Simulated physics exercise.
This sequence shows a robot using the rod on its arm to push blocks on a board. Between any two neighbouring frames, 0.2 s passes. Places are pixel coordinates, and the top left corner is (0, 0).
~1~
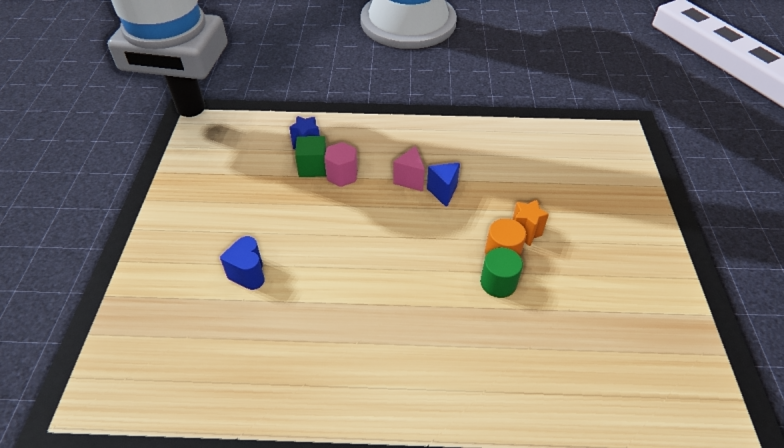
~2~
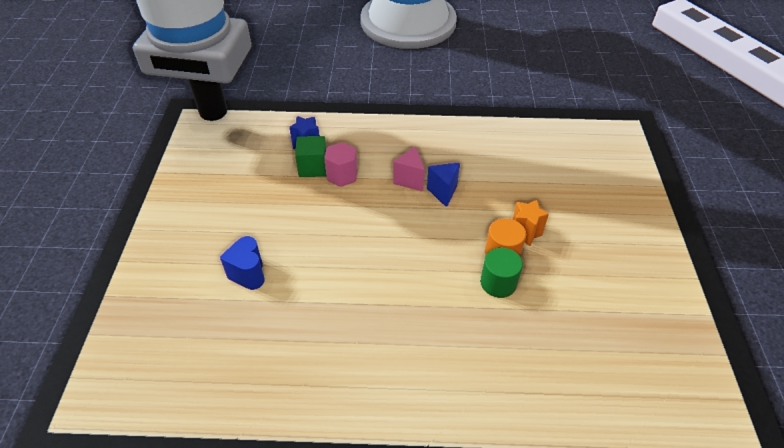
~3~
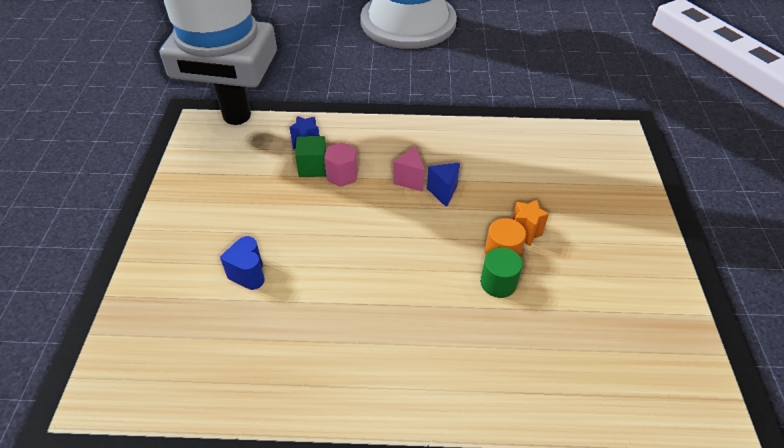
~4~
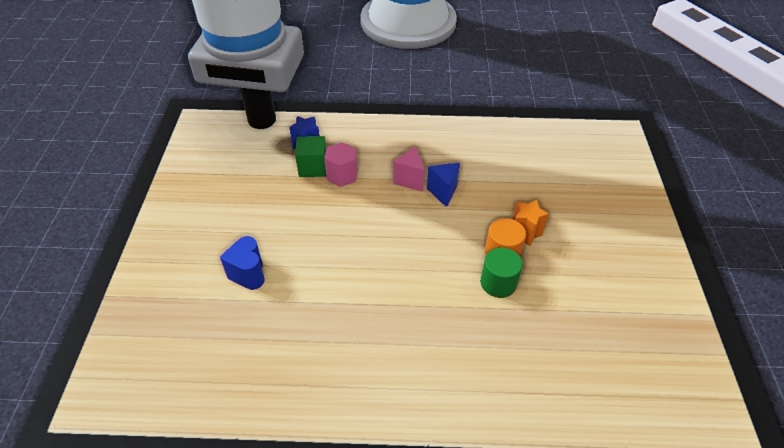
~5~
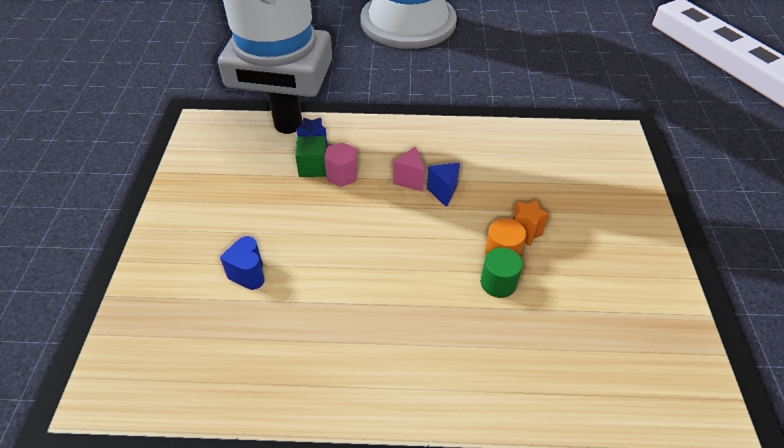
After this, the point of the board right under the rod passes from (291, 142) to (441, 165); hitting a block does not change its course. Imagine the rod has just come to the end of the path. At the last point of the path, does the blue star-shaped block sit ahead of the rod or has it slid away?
The blue star-shaped block stays in front.
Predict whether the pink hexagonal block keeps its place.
That block stands still.
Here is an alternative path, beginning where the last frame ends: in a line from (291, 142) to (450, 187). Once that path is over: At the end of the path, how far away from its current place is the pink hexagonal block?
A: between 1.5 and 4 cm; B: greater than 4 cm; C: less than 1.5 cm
That would be A.
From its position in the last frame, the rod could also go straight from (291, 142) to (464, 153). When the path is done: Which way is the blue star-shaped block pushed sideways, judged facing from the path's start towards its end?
The shift is to the right of that direction.
On the path given first. One third of the way, rod at (339, 133); blue star-shaped block at (363, 132).
Two thirds of the way, rod at (391, 141); blue star-shaped block at (416, 140); pink three-sided block at (415, 159), turned 20° clockwise.
At the end, rod at (442, 148); green square unmoved; blue star-shaped block at (468, 148); pink hexagonal block unmoved; pink three-sided block at (420, 160), turned 50° clockwise.
